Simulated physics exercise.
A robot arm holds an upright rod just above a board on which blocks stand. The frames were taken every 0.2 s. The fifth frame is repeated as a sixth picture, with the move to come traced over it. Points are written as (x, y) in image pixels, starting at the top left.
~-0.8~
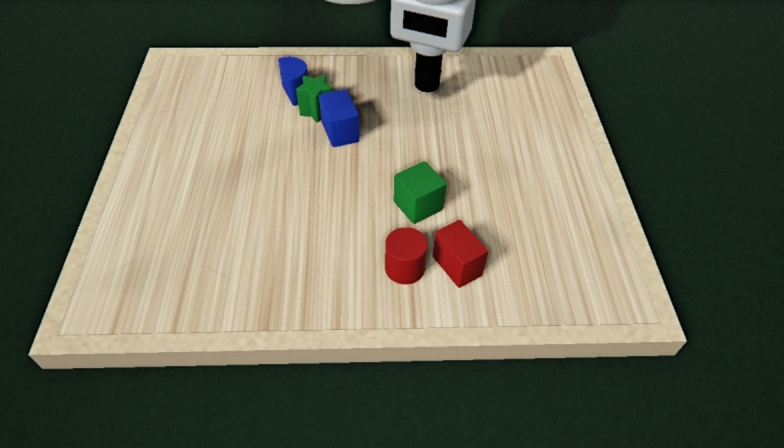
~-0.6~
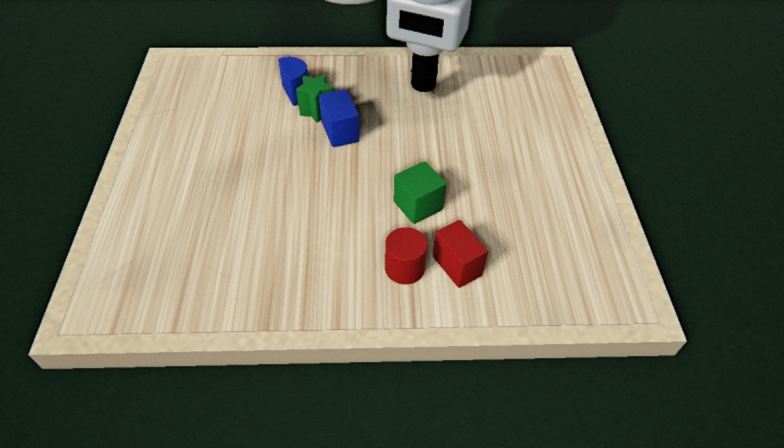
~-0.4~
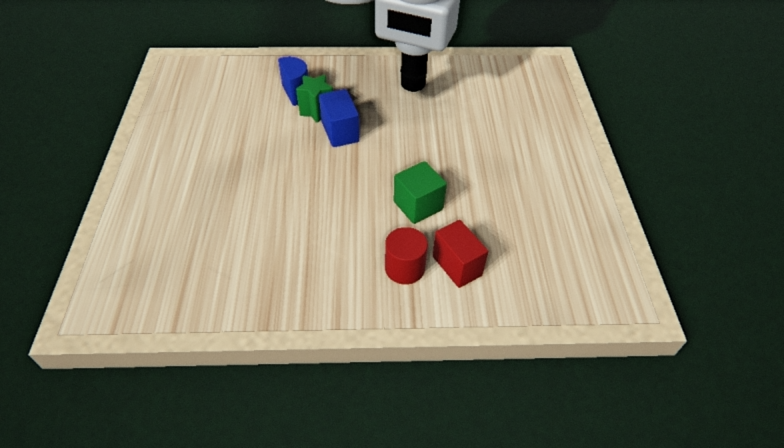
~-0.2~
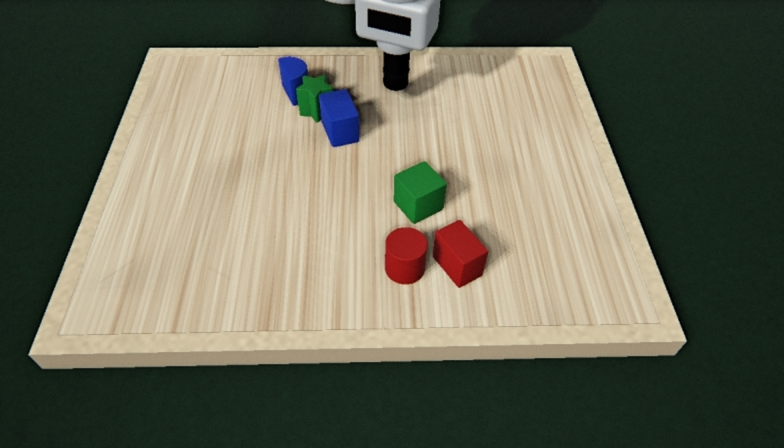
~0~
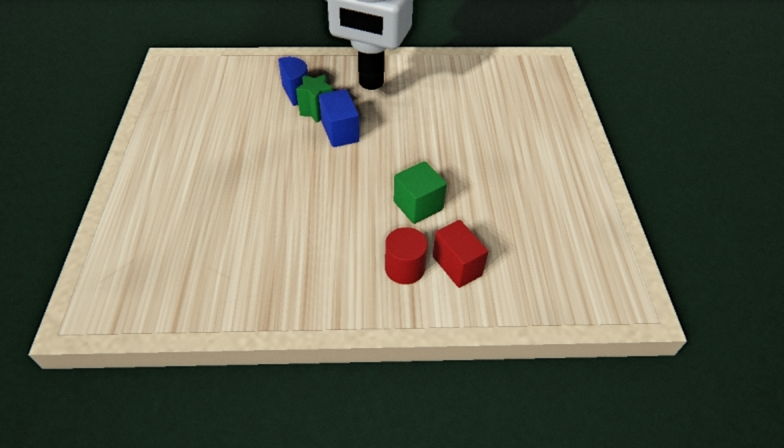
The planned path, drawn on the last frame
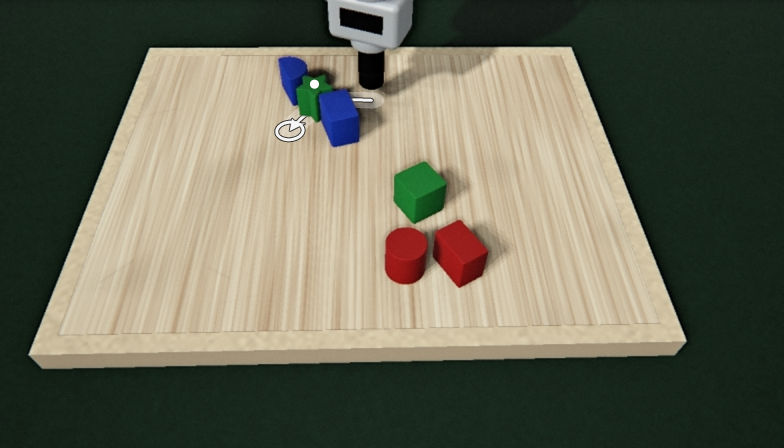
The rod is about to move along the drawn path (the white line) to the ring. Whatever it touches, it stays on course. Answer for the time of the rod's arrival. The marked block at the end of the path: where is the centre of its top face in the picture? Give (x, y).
It should be at about (260, 111).
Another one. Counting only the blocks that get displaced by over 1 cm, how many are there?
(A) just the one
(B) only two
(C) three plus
I choose A.
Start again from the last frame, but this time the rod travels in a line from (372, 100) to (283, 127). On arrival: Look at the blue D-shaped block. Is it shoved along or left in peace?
That block will keep its spot.
Drawn move, from (372, 100) over (339, 101) and (310, 112) to (290, 131); the dot is on the green star-shaped block.
The first path, step by step. One third of the way, rod at (338, 84); nothing pushed yet.
Two thirds of the way, rod at (308, 95); green star-shaped block at (285, 95), turned 15° anticlockwise.
At the end, rod at (287, 114); blue D-shaped block still; green star-shaped block at (260, 111).
